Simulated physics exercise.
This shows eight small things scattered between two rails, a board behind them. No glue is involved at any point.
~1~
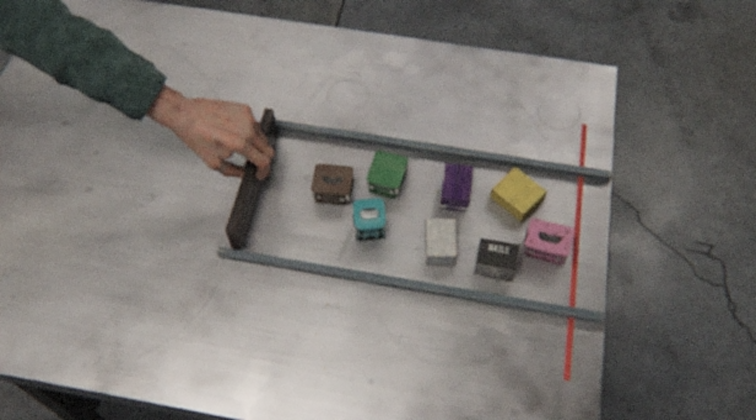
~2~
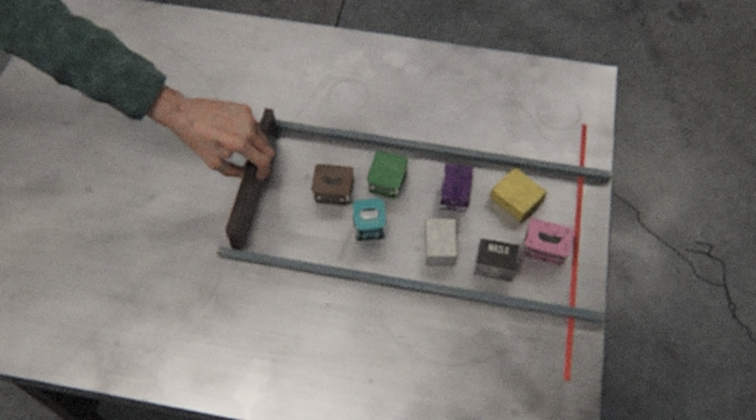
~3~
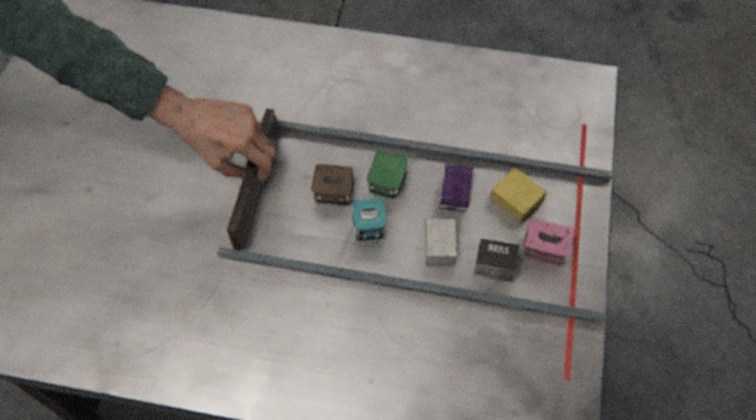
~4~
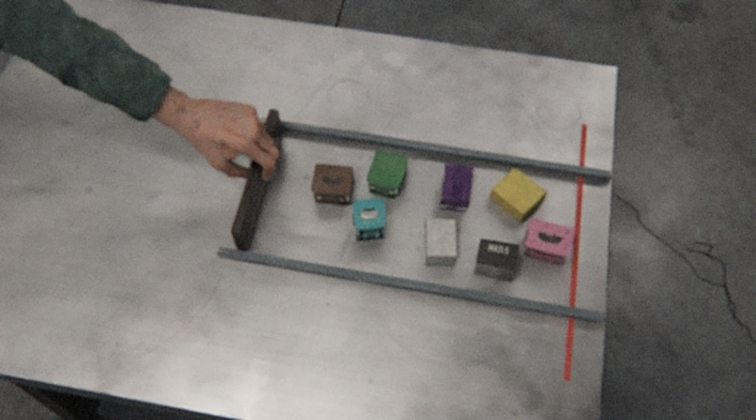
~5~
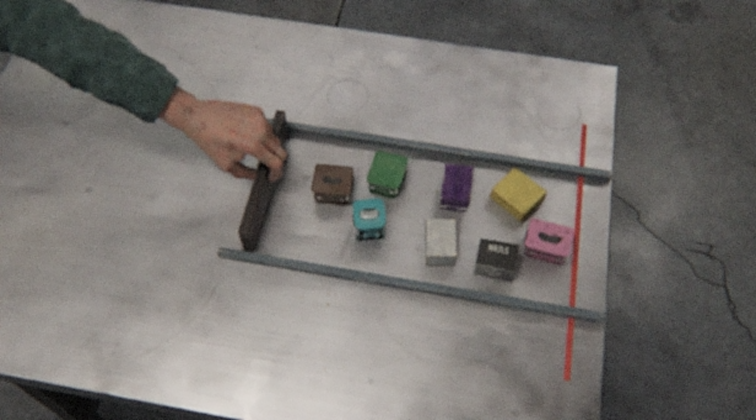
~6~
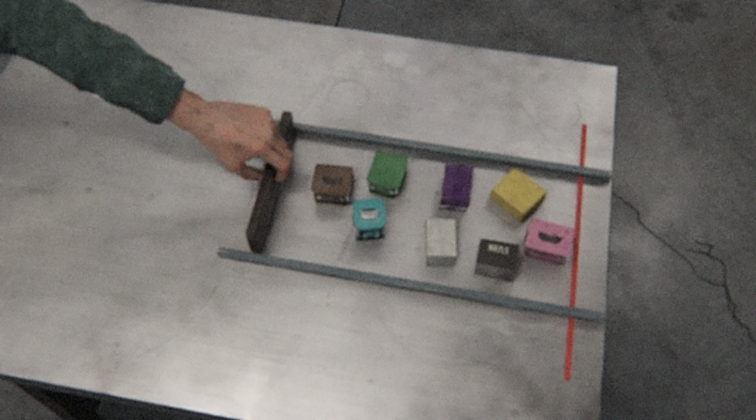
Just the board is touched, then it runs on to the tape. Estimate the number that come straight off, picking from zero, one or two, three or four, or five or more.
Five plus drop.
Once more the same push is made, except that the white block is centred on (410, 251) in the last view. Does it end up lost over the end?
Here it holds its spot.
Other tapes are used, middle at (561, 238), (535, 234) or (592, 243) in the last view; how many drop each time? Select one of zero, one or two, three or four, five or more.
Tape one gives three to four, tape two gives three or four, and tape three gives five or over.
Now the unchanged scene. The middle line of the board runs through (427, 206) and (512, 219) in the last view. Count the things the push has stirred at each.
7 and 8.
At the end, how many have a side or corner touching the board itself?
It's touching 3 at the end.
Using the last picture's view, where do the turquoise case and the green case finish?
The turquoise case ends up near (593, 261), and the green case near (601, 190).
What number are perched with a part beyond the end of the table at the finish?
I count 2 overhanging.
A little later, none off yet; pink case at rest near (548, 243); yellow block at rest near (518, 194); black box at rest near (496, 260).
When it is over, the number that fall off is five or more; down, white block, purple box, black box, yellow block and pink case.
